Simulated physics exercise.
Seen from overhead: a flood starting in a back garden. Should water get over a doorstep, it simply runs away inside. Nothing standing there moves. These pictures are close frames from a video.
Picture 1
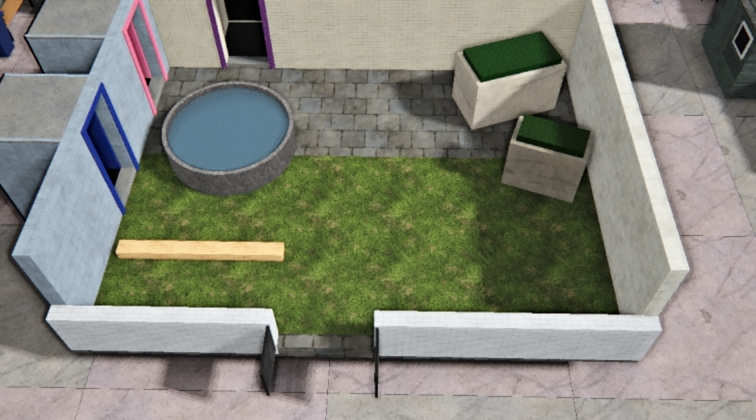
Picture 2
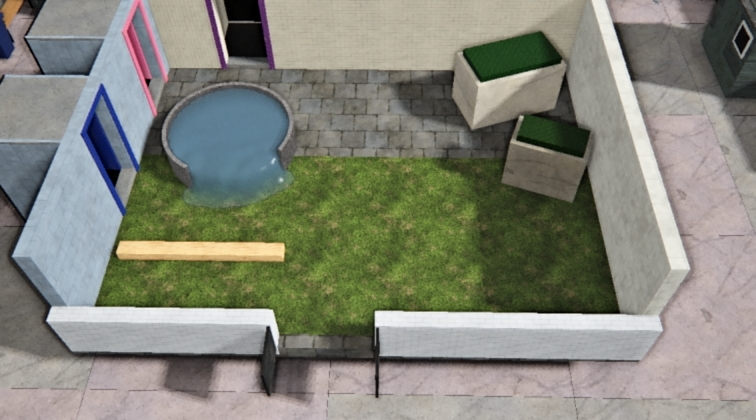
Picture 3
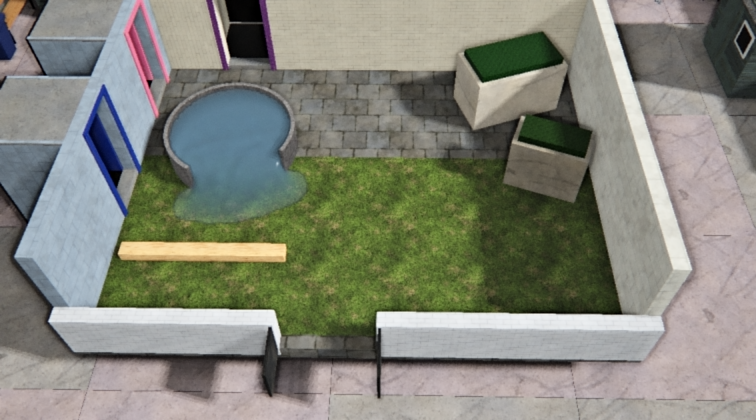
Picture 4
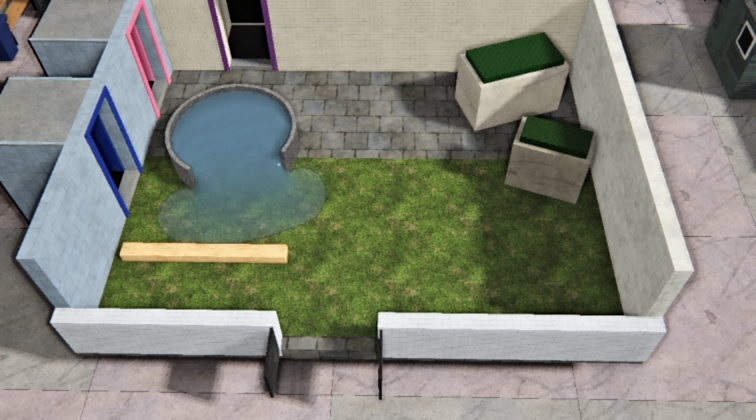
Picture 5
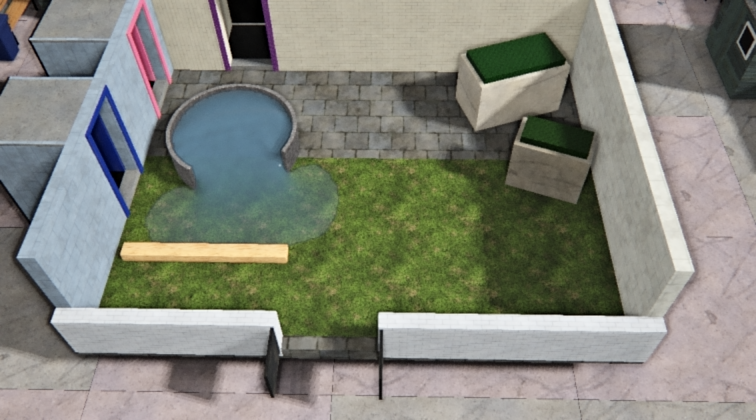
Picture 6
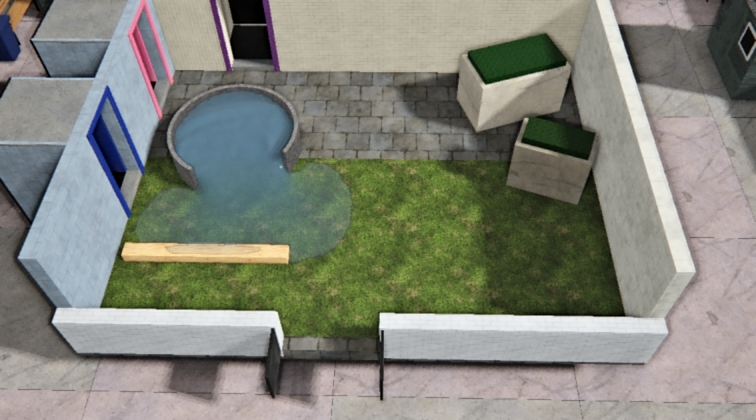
Round stone pool breaking open at its front edge, water pouring out and spreading over the grass to a wooden beam.
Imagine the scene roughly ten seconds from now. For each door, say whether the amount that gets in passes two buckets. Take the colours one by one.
One by one: Blue door: Up to two buckets; pink door: Up to two buckets; purple door: Up to two buckets.
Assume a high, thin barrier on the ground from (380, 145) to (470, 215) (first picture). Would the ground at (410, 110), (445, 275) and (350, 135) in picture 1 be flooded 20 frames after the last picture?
Outcome per location, in sequence: Unsoaked, soaking, unsoaked.
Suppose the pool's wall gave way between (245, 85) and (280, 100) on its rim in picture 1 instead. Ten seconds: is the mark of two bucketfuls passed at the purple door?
In that case the purple door exceeds the limit.
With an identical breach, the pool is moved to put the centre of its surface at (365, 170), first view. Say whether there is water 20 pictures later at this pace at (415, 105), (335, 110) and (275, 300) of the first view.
Bone-dry, bone-dry, soaked.
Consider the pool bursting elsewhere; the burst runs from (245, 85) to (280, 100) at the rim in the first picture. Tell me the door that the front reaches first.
I'd go with the purple one.
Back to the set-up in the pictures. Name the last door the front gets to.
Result: The one in purple.
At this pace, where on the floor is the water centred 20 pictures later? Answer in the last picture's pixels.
(263, 213).
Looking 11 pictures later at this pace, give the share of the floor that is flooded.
Roughly 30 percent, I reckon.
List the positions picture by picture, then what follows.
In the first picture, the round pool at (229, 128) is whole and still.
In the second picture, the front is at (186, 198), out from the gap at (239, 185).
In the third picture, water pours out at (241, 187) and has run to (179, 209).
In the fourth picture, water pours out at (242, 189) and has run to (166, 226).
In the fifth picture, water pours out at (243, 189) and has run to (156, 237).
In the sixth picture, the front is at (338, 237), out from the gap at (244, 190).
A moment on, water covers 20 % of the floor; the blue door not reached, the pink door not reached, the purple door not reached.
Next, water covers 30 % of the floor; the blue door wet at the sill, nothing in, the pink door not reached, the purple door not reached.
Then, water covers 45 % of the floor; the blue door wet at the sill, nothing in, the pink door not reached, the purple door not reached.
Later, water covers 70 % of the floor; the blue door wet at the sill, nothing in, the pink door wet at the sill, nothing in, the purple door wet at the sill, nothing in.
In the end, water covers 90 % of the floor; the blue door wet at the sill, nothing in, the pink door wet at the sill, nothing in, the purple door wet at the sill, nothing in.
